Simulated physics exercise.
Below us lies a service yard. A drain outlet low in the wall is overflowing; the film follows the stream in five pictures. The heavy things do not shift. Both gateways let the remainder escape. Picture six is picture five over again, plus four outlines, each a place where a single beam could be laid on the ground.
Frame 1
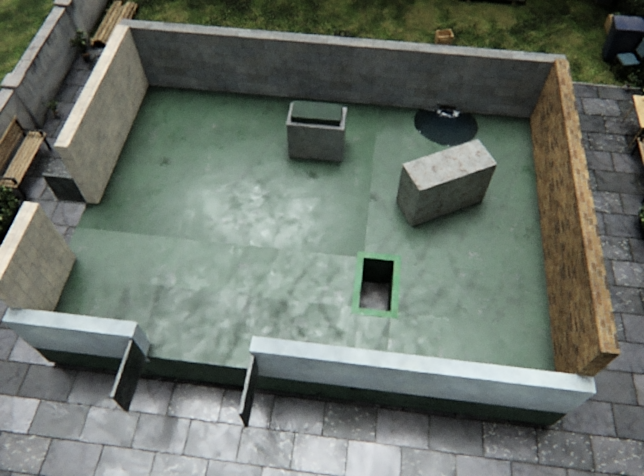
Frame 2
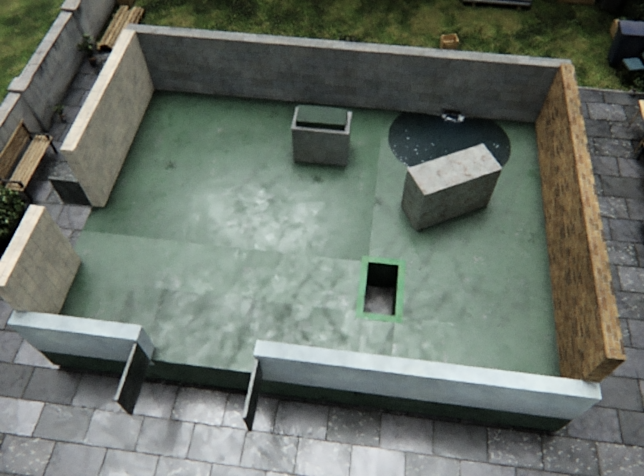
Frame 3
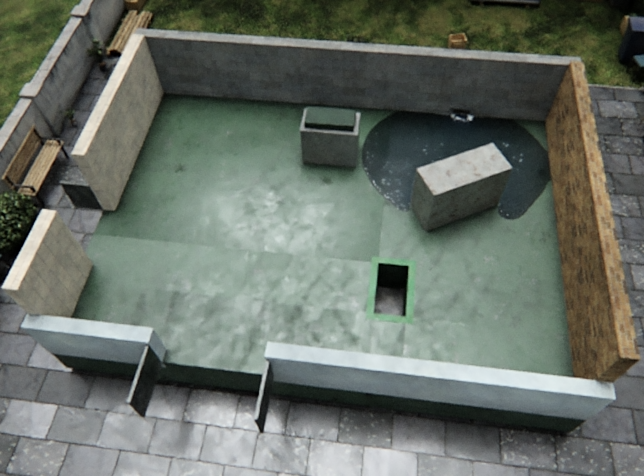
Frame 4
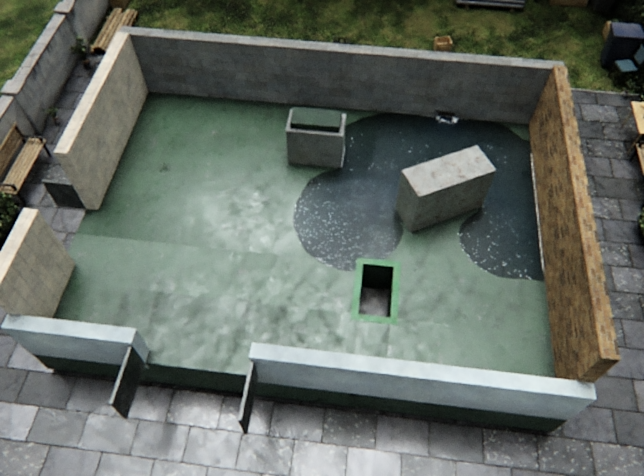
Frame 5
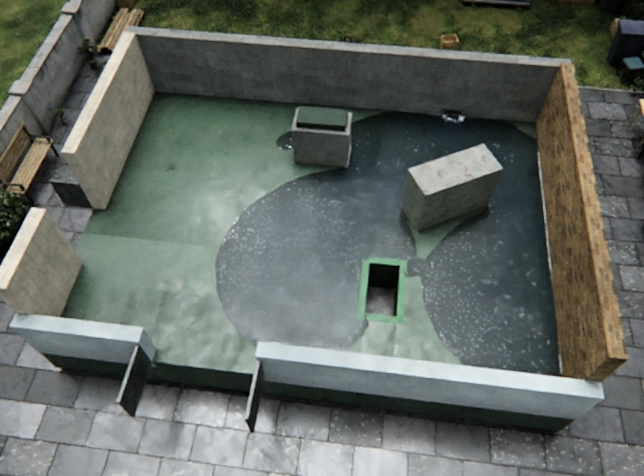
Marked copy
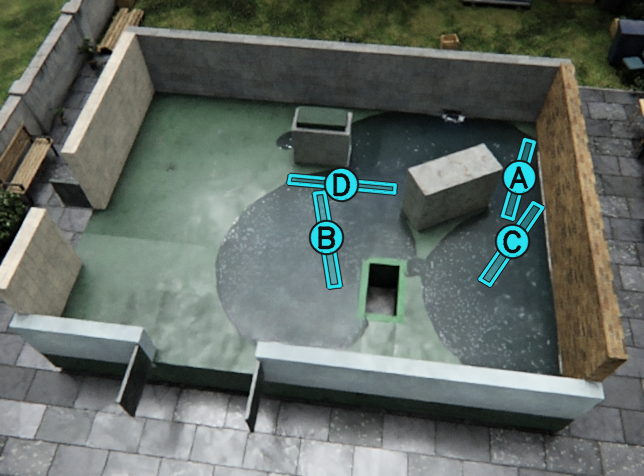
A walled service yard with a green floor, ringed by grey paving and grass, is seen from high above. Two grey blocks stand toward the back, a green-edged opening lies right of centre, a brown wall closes the right side, and two gates stand open in front. Dark water spreads from the back wall around the blocks to the opening, while the view shifts slightly.
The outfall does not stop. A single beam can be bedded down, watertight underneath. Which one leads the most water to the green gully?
The best position is B.
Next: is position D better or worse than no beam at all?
It is worse.
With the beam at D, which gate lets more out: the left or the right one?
More leaves on the right.
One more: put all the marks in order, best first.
Best to worst: B, C, A, D.
On the marked copy, A from (507, 217) to (529, 140); B from (319, 192) to (334, 286); C from (484, 282) to (537, 205); D from (289, 179) to (394, 188).
With A, about 24 % of the stream runs into the green gully, about 71 % out by the gates.
With B, about 51 % of the stream runs into the green gully, about 40 % out by the gates.
With C, about 32 % of the stream runs into the green gully, about 62 % out by the gates.
With D, about 16 % of the stream runs into the green gully, about 79 % out by the gates.
